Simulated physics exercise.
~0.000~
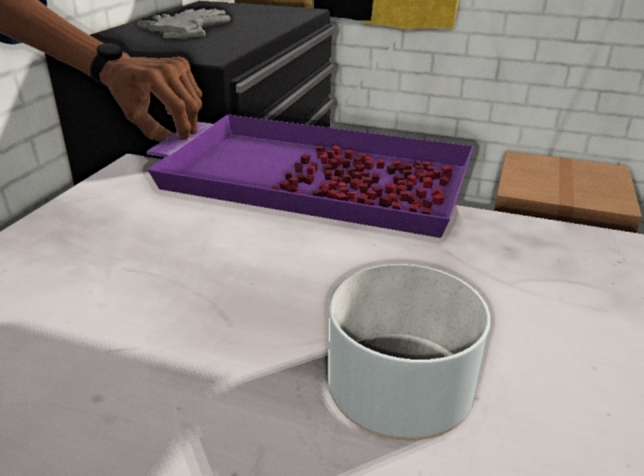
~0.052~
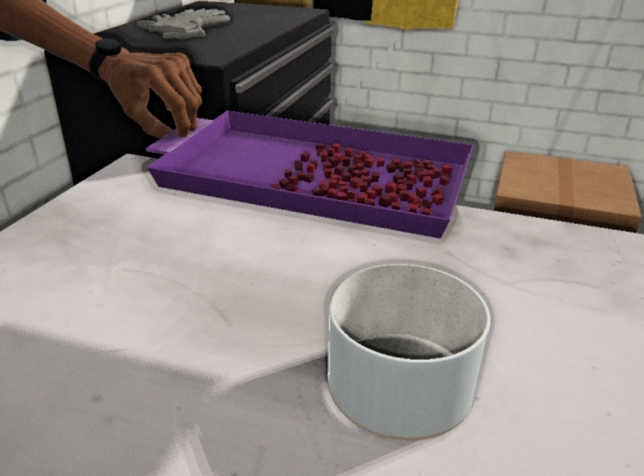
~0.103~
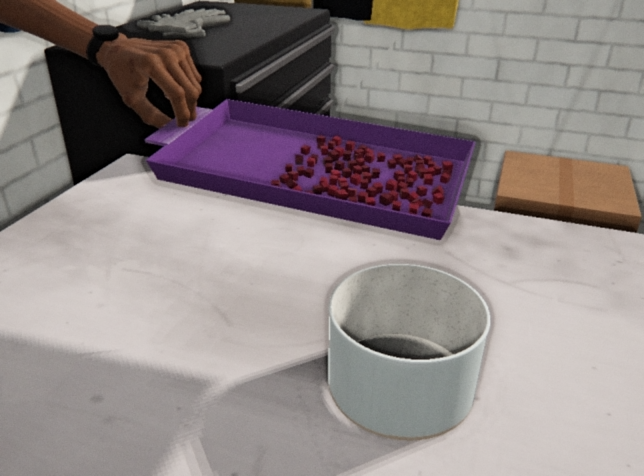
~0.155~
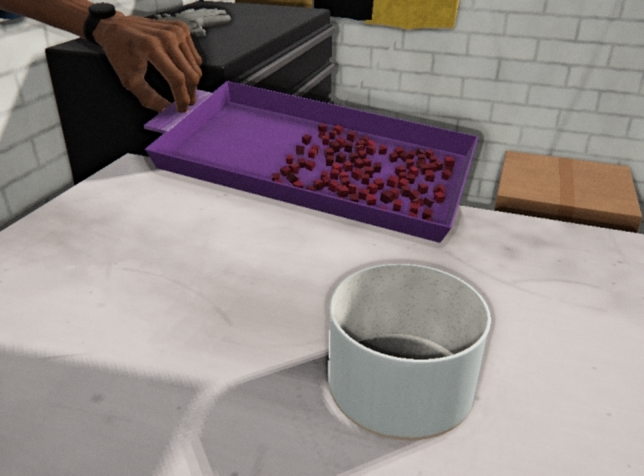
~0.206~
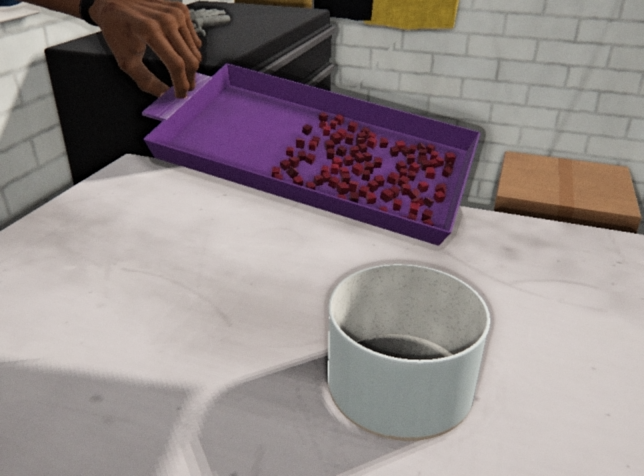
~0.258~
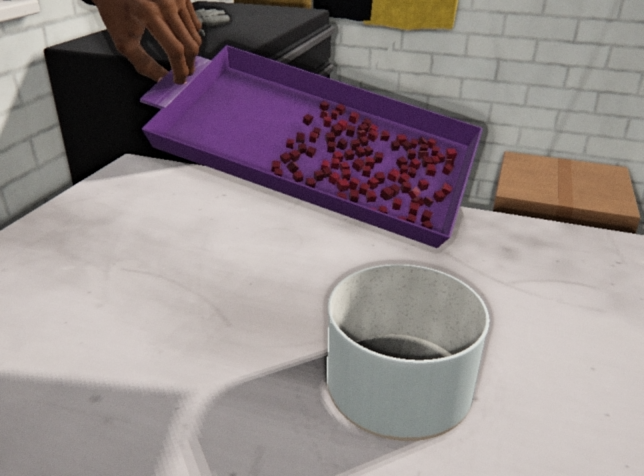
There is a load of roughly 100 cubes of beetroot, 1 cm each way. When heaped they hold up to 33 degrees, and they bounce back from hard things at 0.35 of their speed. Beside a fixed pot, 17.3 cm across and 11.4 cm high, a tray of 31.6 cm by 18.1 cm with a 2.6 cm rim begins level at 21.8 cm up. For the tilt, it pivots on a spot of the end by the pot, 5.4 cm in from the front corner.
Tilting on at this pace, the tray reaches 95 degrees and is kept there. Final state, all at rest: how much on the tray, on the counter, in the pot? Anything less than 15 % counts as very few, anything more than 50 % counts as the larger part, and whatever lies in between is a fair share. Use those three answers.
Tray: Very few. Counter: Very few. Pot: The larger part.
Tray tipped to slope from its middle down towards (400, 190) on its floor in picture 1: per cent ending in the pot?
Roughly 10 percent of them.
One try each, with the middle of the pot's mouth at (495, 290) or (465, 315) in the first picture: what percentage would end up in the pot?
Estimates: 5 in a hundred and 85 in a hundred.
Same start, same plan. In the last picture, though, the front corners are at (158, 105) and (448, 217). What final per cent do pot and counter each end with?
You'd end with pot at 10 and counter at 90.
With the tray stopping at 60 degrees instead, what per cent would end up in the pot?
That would give about 15 per cent.
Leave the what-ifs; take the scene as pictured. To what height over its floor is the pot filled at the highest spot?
Close to 2.5 cm up.
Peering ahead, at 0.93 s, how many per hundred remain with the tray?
Estimate: Near 80 in a hundred.
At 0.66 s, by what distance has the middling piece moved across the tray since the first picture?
Displacement on the tray: Roughly 5 cm.
After 0.66 s, tilt 55 degrees; the tray holds 100 %, the pot 0 %.
Then, at 0.93 s, tilt 79 degrees; the tray holds 80 %, the pot 10 %.
After 1.31 s, tilt 95 degrees; the tray holds 35 %, the pot 35 %.
At rest (2.5 s), tray 0 %, counter 5 %, pot 95 %.
